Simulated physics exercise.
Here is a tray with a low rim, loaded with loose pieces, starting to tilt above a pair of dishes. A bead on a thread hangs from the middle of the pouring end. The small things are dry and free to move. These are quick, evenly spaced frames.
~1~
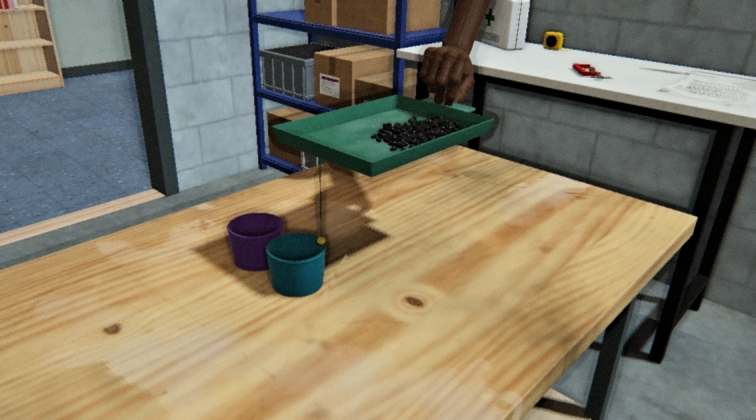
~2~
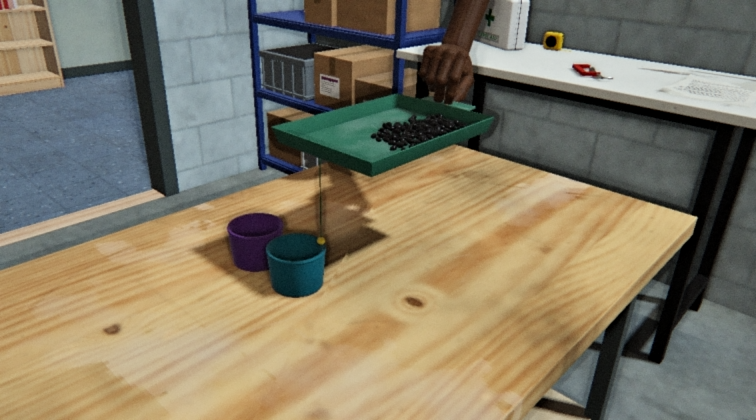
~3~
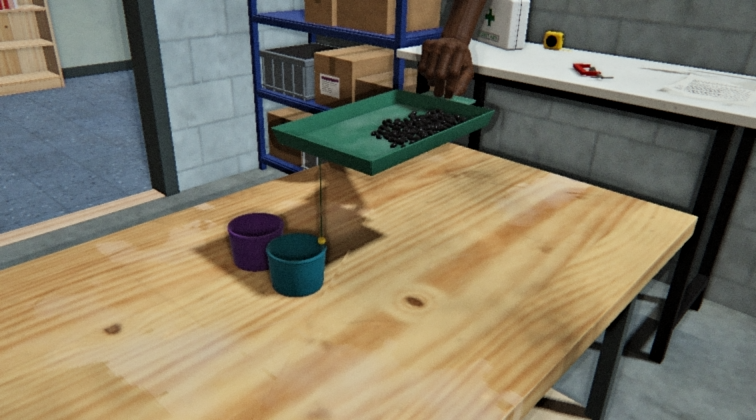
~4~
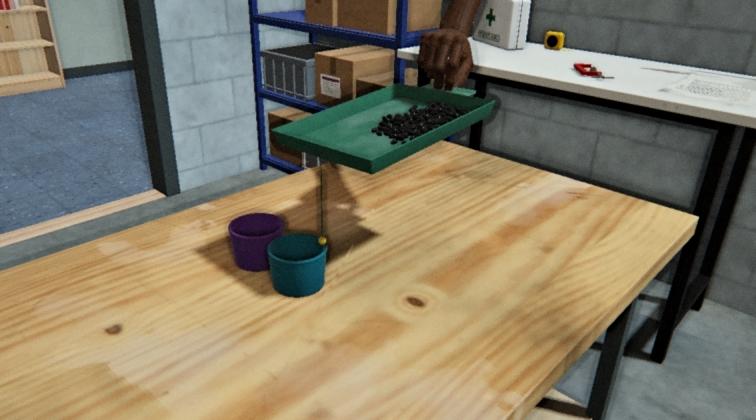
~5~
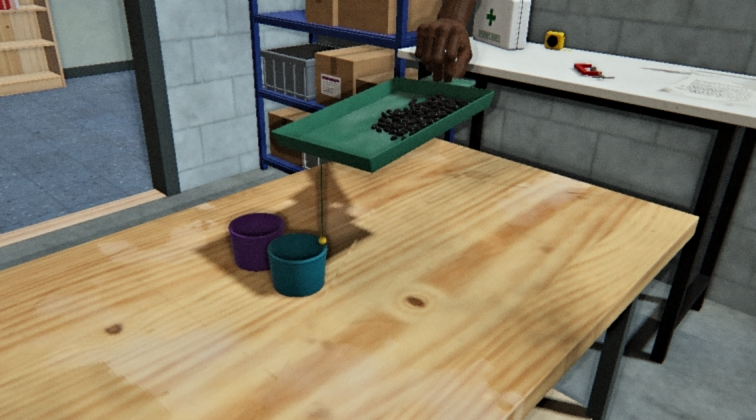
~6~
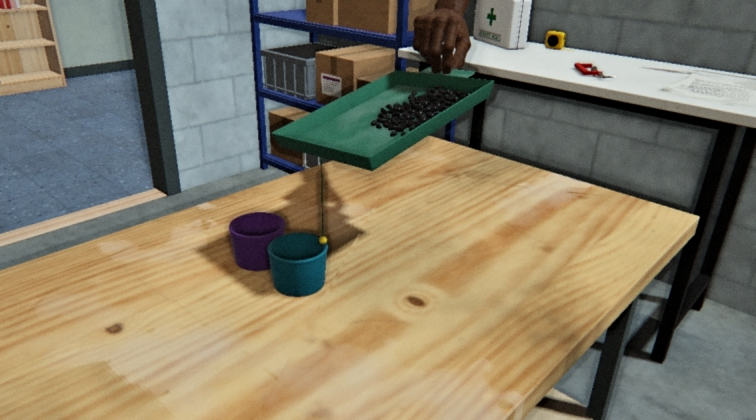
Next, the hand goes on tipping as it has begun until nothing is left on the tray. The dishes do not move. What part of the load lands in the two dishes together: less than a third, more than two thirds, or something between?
In the dishes lies between a third and two thirds of it.
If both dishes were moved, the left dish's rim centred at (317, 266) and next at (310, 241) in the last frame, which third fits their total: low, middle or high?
The first try: Under a third. The second: Under a third.
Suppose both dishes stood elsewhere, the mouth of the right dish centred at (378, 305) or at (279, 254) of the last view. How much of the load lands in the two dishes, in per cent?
Roughly 0 per cent, and 50 per cent.
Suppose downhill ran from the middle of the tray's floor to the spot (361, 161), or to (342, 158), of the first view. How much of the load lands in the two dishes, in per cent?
The first gives 0 %, the second 0 %.
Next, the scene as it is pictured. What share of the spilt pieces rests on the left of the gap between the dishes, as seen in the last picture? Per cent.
Roughly 60 in a hundred.
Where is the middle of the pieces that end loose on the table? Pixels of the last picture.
Around (269, 272).
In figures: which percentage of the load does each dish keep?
For the left dish some 20 %, for the right dish some 30 %.
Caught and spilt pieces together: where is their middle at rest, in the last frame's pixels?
Near (280, 269).
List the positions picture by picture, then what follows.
In the first frame, corners of the pouring end near (278, 126) and (372, 160), level; middle of the load near (426, 130), black beans; left dish near (235, 248); right dish near (274, 272); bead on its thread near (321, 241).
In the second frame, corners of the pouring end near (278, 127) and (372, 160), level; middle of the load near (426, 129).
In the third frame, corners of the pouring end near (278, 128) and (371, 158), tipped barely, lowest at the left corner; middle of the load near (426, 125).
In the fourth frame, corners of the pouring end near (278, 129) and (371, 157), tipped a little, lowest at the left corner; middle of the load near (426, 119).
In the fifth frame, corners of the pouring end near (278, 131) and (370, 156), tipped a little, lowest at the left corner; middle of the load near (426, 113).
In the sixth frame, corners of the pouring end near (278, 132) and (369, 154), tipped a little, lowest at the left corner; middle of the load near (425, 106); left dish near (236, 247); right dish near (276, 272).
Shortly afterwards, tray tipped steeply; all but a few on the tray; a little in the air.
Next, tray tipped right over; the bulk on the tray; only a few in the right dish; a little in the left dish; a little outside both; only a few in the air.
Some moments later, tray tipped past a quarter turn; near a third in the right dish; near a quarter in the left dish; near half outside both.
In the end, tray tipped past a quarter turn; near a third in the right dish; near a quarter in the left dish; near half outside both.
